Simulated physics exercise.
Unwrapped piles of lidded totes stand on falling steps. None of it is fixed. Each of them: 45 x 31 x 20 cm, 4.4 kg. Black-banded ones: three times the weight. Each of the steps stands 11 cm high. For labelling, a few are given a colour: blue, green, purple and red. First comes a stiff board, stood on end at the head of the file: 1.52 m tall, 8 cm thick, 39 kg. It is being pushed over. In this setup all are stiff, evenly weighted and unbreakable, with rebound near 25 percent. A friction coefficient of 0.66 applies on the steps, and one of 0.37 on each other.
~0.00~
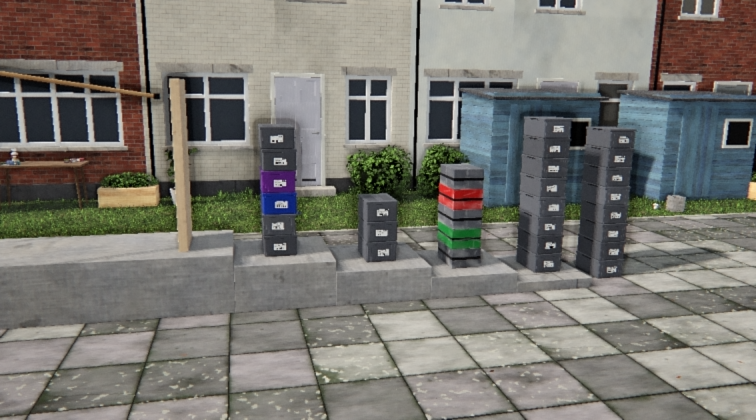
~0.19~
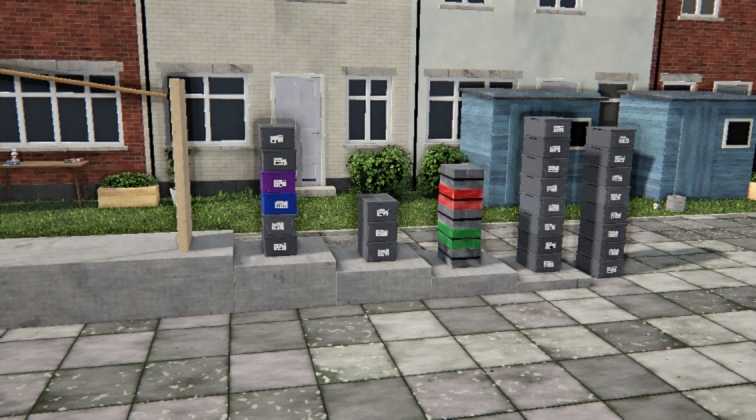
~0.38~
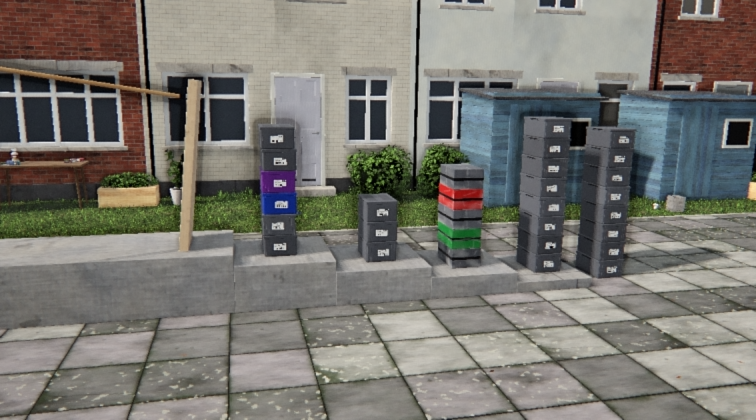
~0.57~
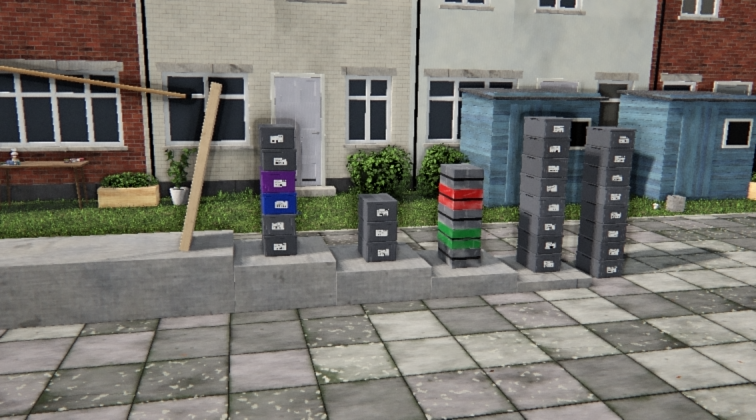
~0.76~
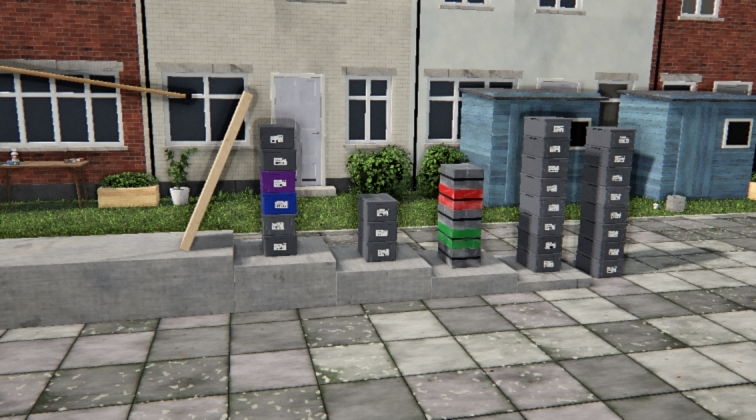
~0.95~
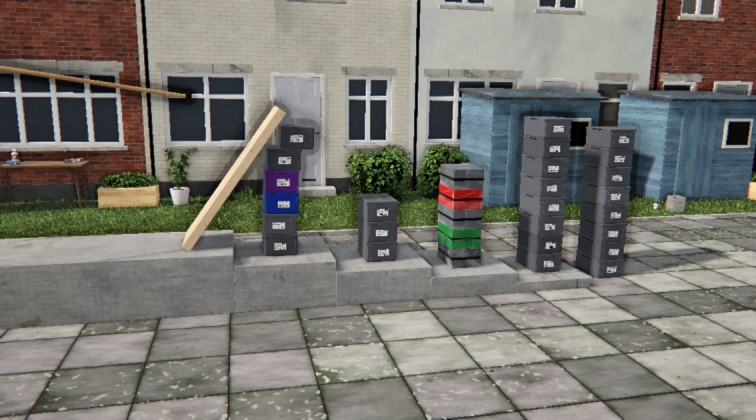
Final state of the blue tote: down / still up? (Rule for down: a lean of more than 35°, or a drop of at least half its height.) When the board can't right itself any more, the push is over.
Once things settle, it counts as down.
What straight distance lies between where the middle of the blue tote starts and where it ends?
Net straight-line distance: Approx. 80 cm.
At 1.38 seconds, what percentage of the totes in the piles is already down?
10 %.
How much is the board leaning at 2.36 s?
Roughly 80° off upright.
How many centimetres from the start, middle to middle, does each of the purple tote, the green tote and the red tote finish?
The purple one ends around 110 cm from its start, the green one around 0 cm and the red one around 0 cm.
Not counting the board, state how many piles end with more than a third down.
2.
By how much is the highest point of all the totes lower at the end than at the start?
Lower by close to 0 cm.
After 1.14 s, board 46° from upright; none of the 30 totes down, 6 disturbed; blue tote leaning 9°; purple tote leaning 11°.
After 1.38 s, board 62° from upright; 3 of the 30 totes down; blue tote leaning 31°; purple tote leaning 37°, 12 cm lower.
After 1.64 s, board 78° from upright; 5 of the 30 totes down; blue tote leaning 46°, 34 cm lower; purple tote leaning 30°, 36 cm lower.
After 2.36 s, board 79° from upright; 7 of the 30 totes down; blue tote leaning 34°, 39 cm lower; purple tote leaning 10°, 49 cm lower.
At rest (3.7 s), board 79° from upright; 7 of the 30 totes down; blue tote leaning 35°, 39 cm lower; purple tote leaning 10°, 49 cm lower; green tote unmoved. As the last picture would show them, middles, blue tote near (350, 236), purple tote near (382, 225).
